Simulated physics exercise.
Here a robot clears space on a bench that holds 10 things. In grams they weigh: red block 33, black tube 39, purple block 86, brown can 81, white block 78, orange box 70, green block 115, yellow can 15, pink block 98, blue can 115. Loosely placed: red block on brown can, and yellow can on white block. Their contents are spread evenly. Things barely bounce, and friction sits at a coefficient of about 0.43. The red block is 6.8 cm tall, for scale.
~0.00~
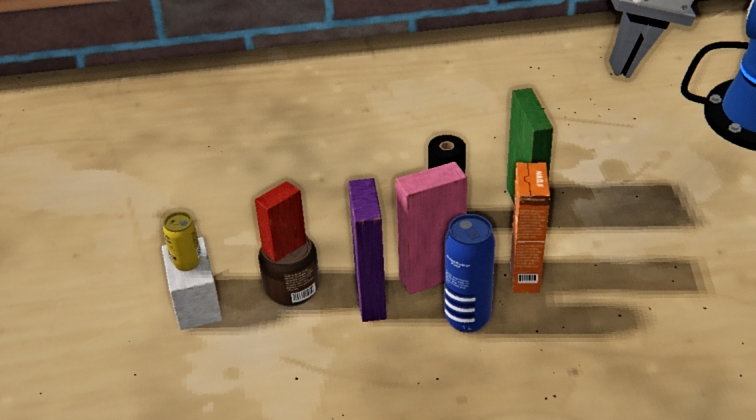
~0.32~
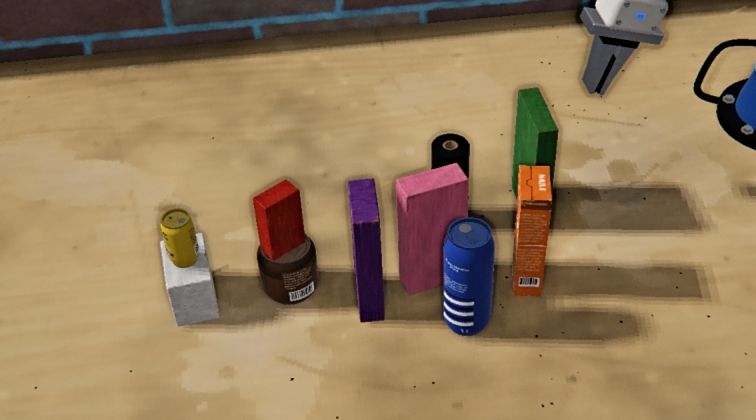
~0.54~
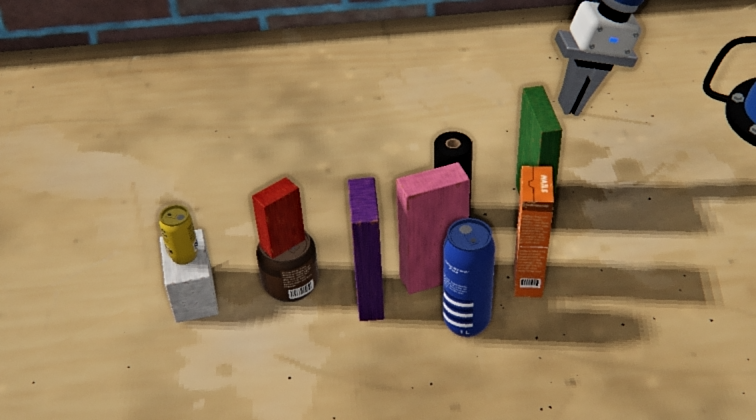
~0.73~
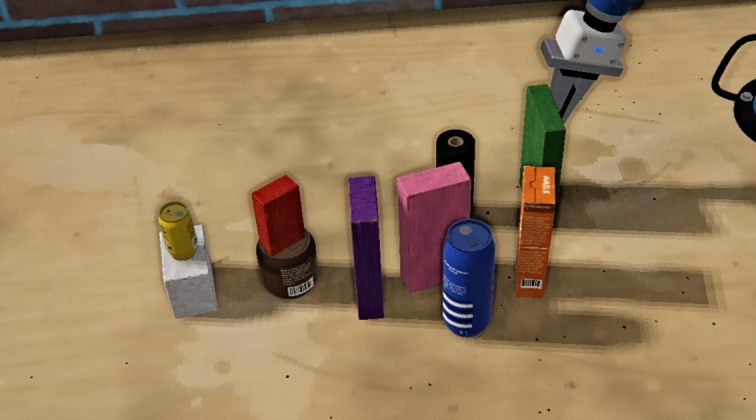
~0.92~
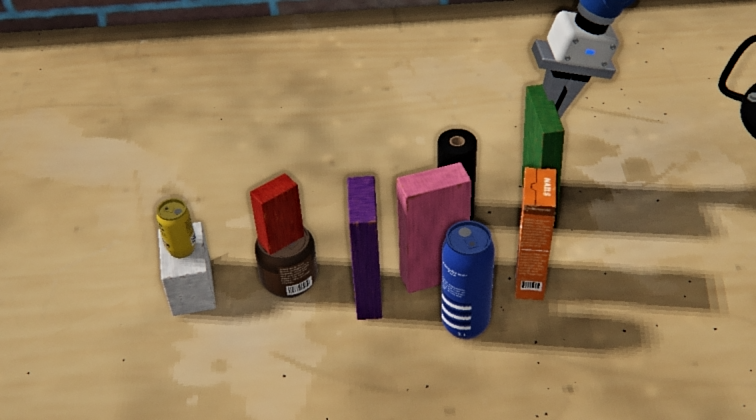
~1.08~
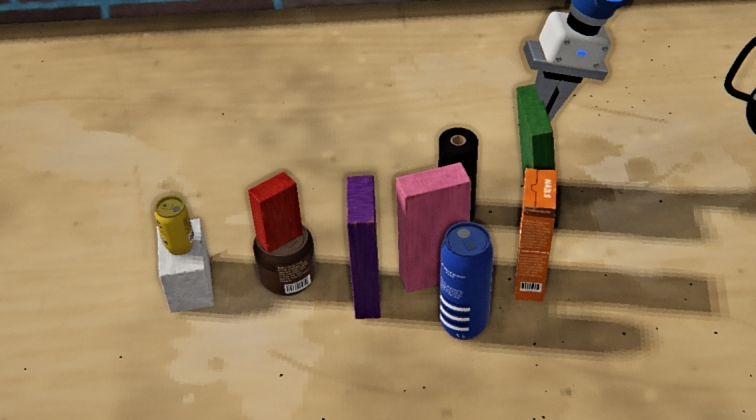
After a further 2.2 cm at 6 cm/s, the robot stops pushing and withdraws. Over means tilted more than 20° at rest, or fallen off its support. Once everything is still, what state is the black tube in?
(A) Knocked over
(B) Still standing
Knocked over.
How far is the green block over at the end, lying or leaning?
In the end, 70 degrees or so off vertical.
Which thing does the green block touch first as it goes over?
That would be the black tube.
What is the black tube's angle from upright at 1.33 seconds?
Tilt: Around 0°.
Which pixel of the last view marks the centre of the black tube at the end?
(383, 207), roughly.
After 1.33 s, leaning green block 20°.
After 1.63 s, black tube and green block touch at 1.39 s; leaning black tube 90°, green block 65°.
After 2.08 s, leaning black tube 90°, green block 67°.
At rest, past 20° or fallen, green block and black tube. Standing, orange box, blue can, purple block, pink block, brown can, white block, yellow can and red block.
